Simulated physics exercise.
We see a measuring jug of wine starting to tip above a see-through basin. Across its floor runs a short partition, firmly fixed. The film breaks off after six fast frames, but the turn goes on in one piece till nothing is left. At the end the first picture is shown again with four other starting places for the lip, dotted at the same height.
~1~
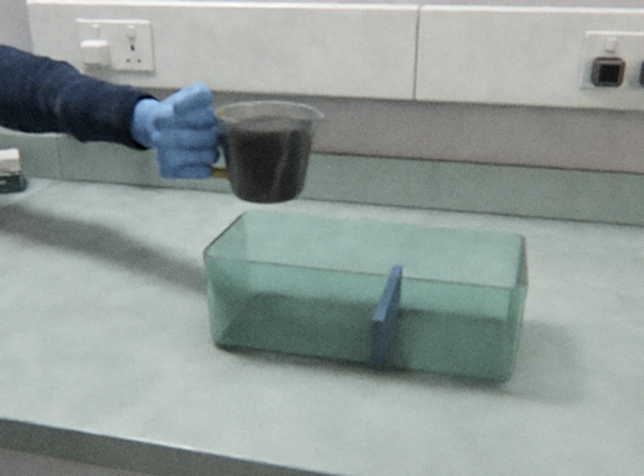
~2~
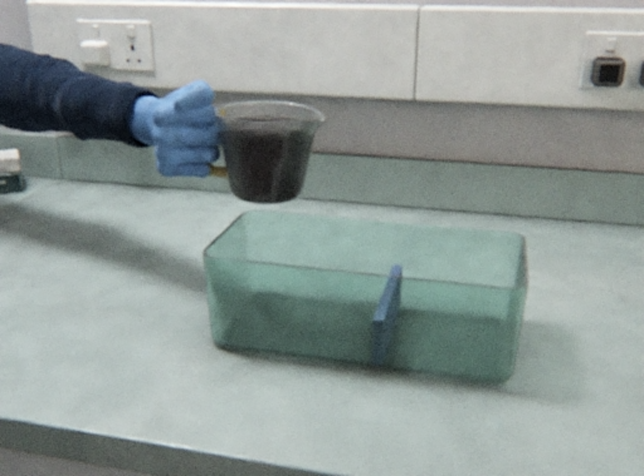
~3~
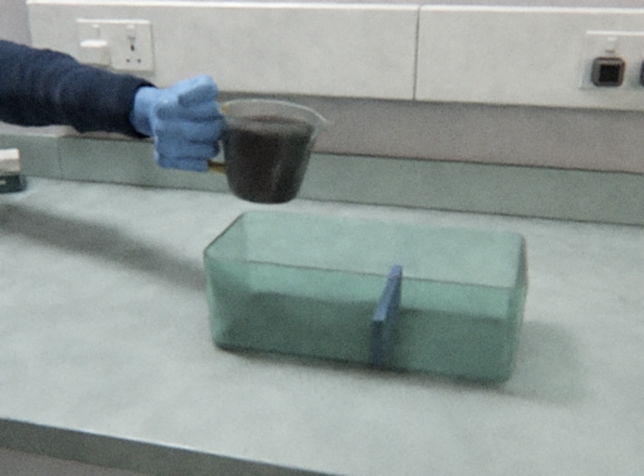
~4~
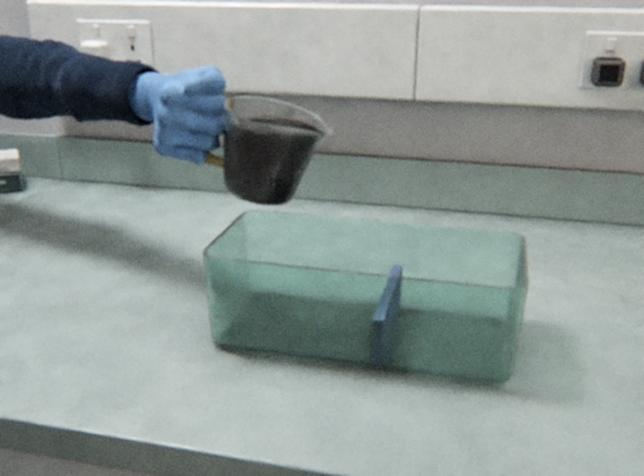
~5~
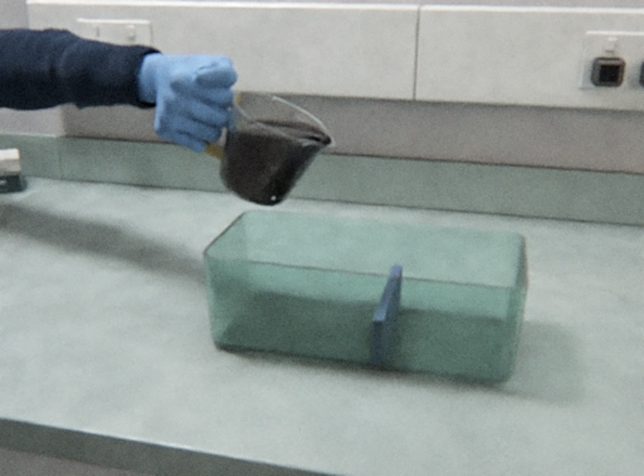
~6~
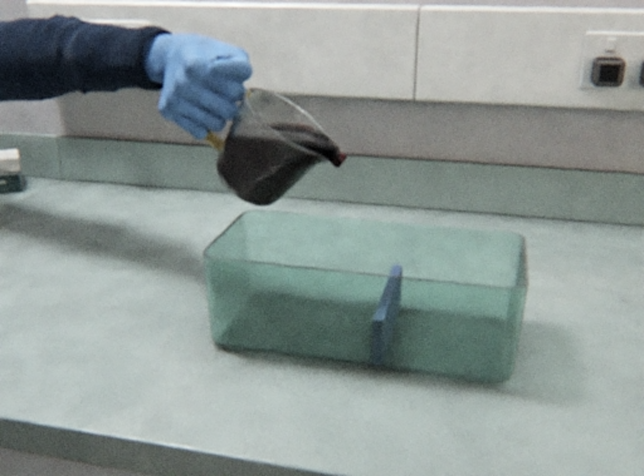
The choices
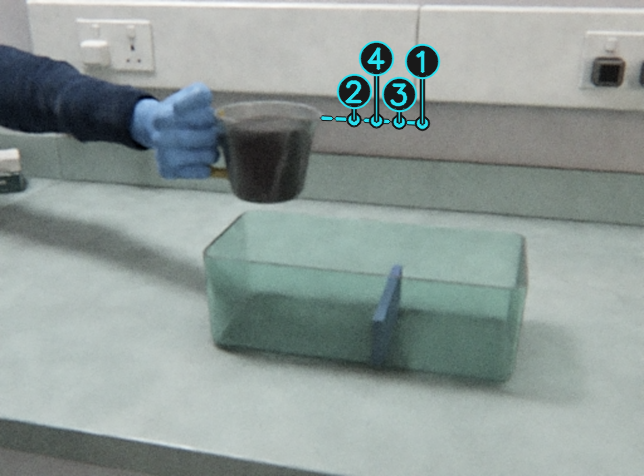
Gloved hand tilting a clear jug of dark liquid rightward above a see-through basin with a short partition, liquid reaching past the lip.
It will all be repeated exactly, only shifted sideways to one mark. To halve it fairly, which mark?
It is 2.
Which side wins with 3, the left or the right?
More ends on the right.
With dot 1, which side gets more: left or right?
The right side.
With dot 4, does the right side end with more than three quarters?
Yes.
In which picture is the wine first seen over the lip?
In picture 6.
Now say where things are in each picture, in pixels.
Upright, lip at (322, 118); basin from (213, 341) to (513, 380); top of the wall at (389, 289); nothing has left yet, in the first picture.
Upright, lip at (323, 119); nothing has left yet, in the second picture.
Tipped about 6°, lip at (326, 124); nothing has left yet, in the third picture.
Tipped about 14°, lip at (330, 133); nothing has left yet, in the fourth picture.
Tipped about 24°, lip at (333, 145); nothing has left yet, in the fifth picture.
Tipped about 35°, lip at (334, 159); wine is over the lip, down to (339, 162), in the sixth picture.
On the marked copy, 1 at (422, 123); 2 at (354, 119); 3 at (399, 122); 4 at (376, 120).
If 1 is chosen, about 1 % ends left of the wall and 98 % right of it.
If 2 is chosen, about 51 % ends left of the wall and 48 % right of it.
If 3 is chosen, about 3 % ends left of the wall and 95 % right of it.
If 4 is chosen, about 13 % ends left of the wall and 86 % right of it.
